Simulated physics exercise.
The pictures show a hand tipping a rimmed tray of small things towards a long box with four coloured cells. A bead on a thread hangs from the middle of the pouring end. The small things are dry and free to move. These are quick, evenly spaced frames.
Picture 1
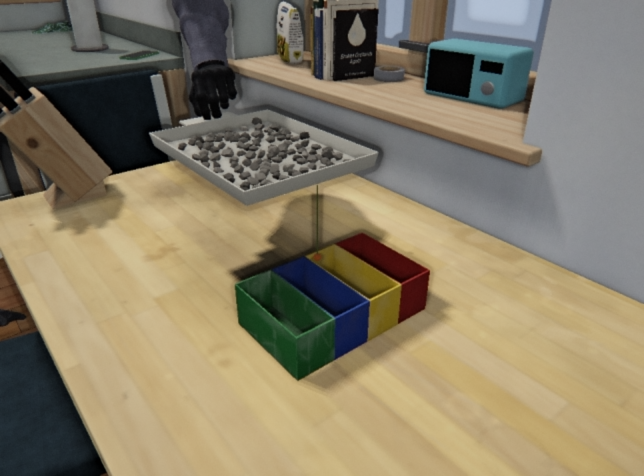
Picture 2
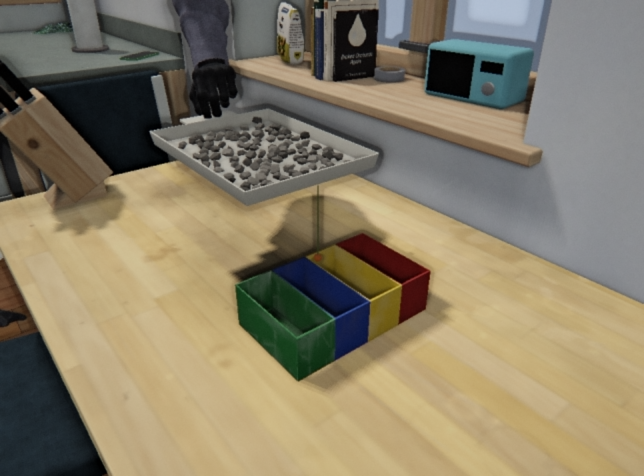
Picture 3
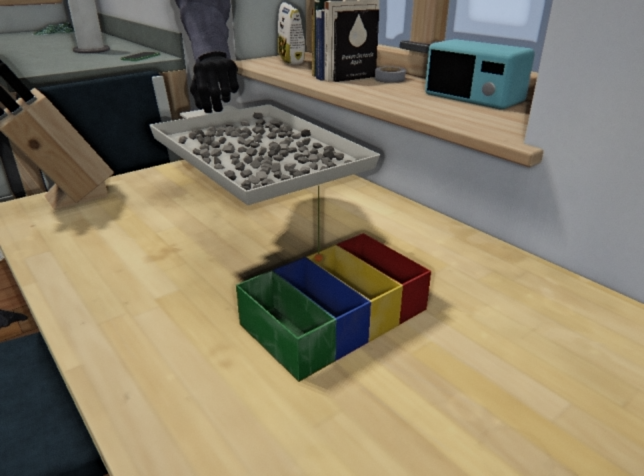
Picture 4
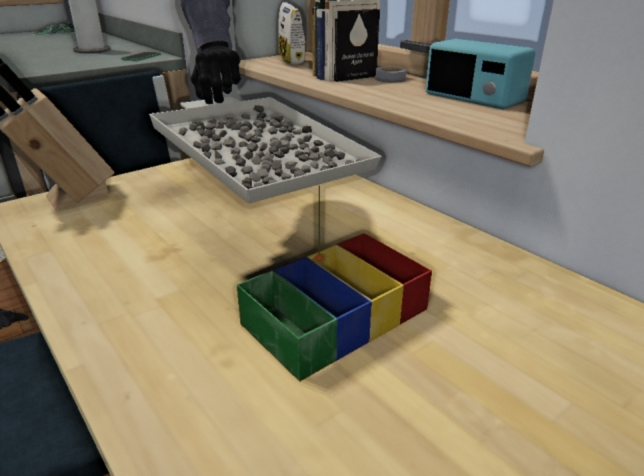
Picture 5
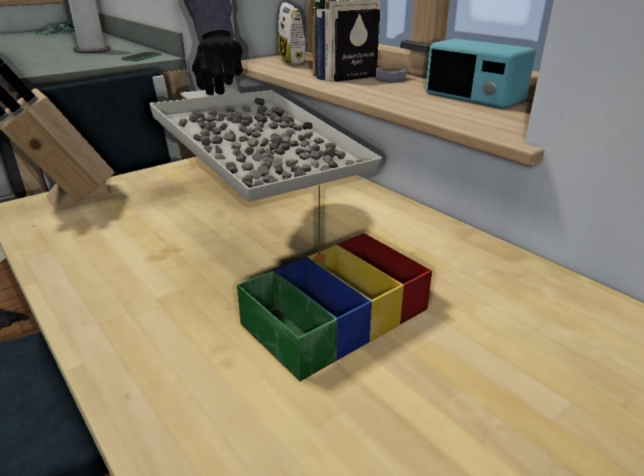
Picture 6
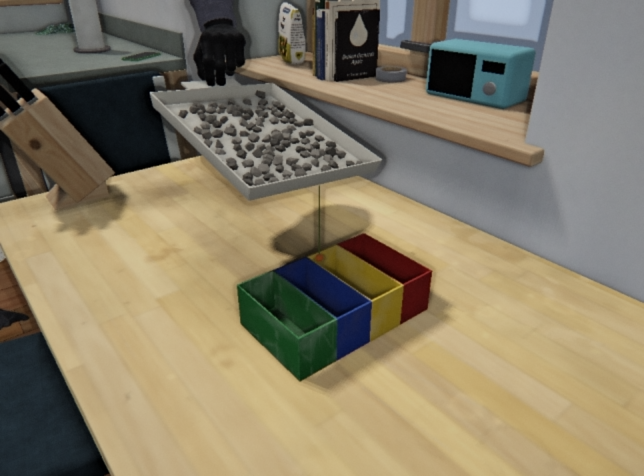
At the start, a dark-gloved hand is at the far edge of a rimmed tray of grey gravel, held above a wooden table near a box with green, blue, yellow and red cells. The tray's far side then rises slightly, slanting it gently towards the box, while the gravel stays spread across it.
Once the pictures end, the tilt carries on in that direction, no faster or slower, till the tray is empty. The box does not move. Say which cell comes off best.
It favours the red compartment.
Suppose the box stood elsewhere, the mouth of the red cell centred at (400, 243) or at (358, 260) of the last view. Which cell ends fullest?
At the first place that yellow cell, at the second the red cell.
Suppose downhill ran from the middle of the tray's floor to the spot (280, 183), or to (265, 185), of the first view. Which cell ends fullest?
At the first place the green cell, at the second green.
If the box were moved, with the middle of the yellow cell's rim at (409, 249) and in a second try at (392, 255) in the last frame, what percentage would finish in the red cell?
Roughly 0 per cent, and 0 per cent.
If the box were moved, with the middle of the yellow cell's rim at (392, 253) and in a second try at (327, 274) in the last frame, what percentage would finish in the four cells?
Roughly 100 per cent, and 50 per cent.
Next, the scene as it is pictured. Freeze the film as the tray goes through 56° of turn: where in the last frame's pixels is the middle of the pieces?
Roughly at (336, 154).
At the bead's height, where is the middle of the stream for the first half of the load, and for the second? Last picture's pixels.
First near (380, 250), later near (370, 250).
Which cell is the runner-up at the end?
Second comes yellow.
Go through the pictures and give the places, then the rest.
The first frame shows corners of the pouring end at (246, 190) and (374, 152), level; middle of the load at (262, 154), bits of gravel; bead on its thread at (317, 257); green cell at (316, 345); blue cell at (352, 326); yellow cell at (384, 309); red cell at (414, 293).
The second frame shows corners of the pouring end at (246, 190) and (375, 153), level; middle of the load at (262, 154).
The third frame shows corners of the pouring end at (247, 189) and (376, 154), tipped barely, lowest at the right corner; middle of the load at (263, 151).
The fourth frame shows corners of the pouring end at (249, 188) and (377, 155), tipped a little, lowest at the right corner; middle of the load at (264, 147).
The fifth frame shows corners of the pouring end at (250, 187) and (378, 157), tipped a little, lowest at the right corner; middle of the load at (265, 143).
The sixth frame shows corners of the pouring end at (251, 186) and (378, 159), tipped a little, lowest at the right corner; middle of the load at (267, 139); green cell at (318, 346); blue cell at (354, 327); yellow cell at (386, 309); red cell at (416, 294).
Soon, tray tipped steeply; nearly all on the tray; a stray few falling or outside the box.
A while on, tray tipped right over; about a third on the tray; about a quarter in the red cell; a small part in the yellow cell; a stray few in the blue cell; a small part falling or outside the box.
Towards the end, tray tipped past a quarter turn; about half in the red cell; about a third in the yellow cell; a small part in the blue cell; a small part falling or outside the box.
Finally, tray tipped past a quarter turn; about half in the red cell; about a third in the yellow cell; a small part in the blue cell; none in the green cell; a small part outside the box.
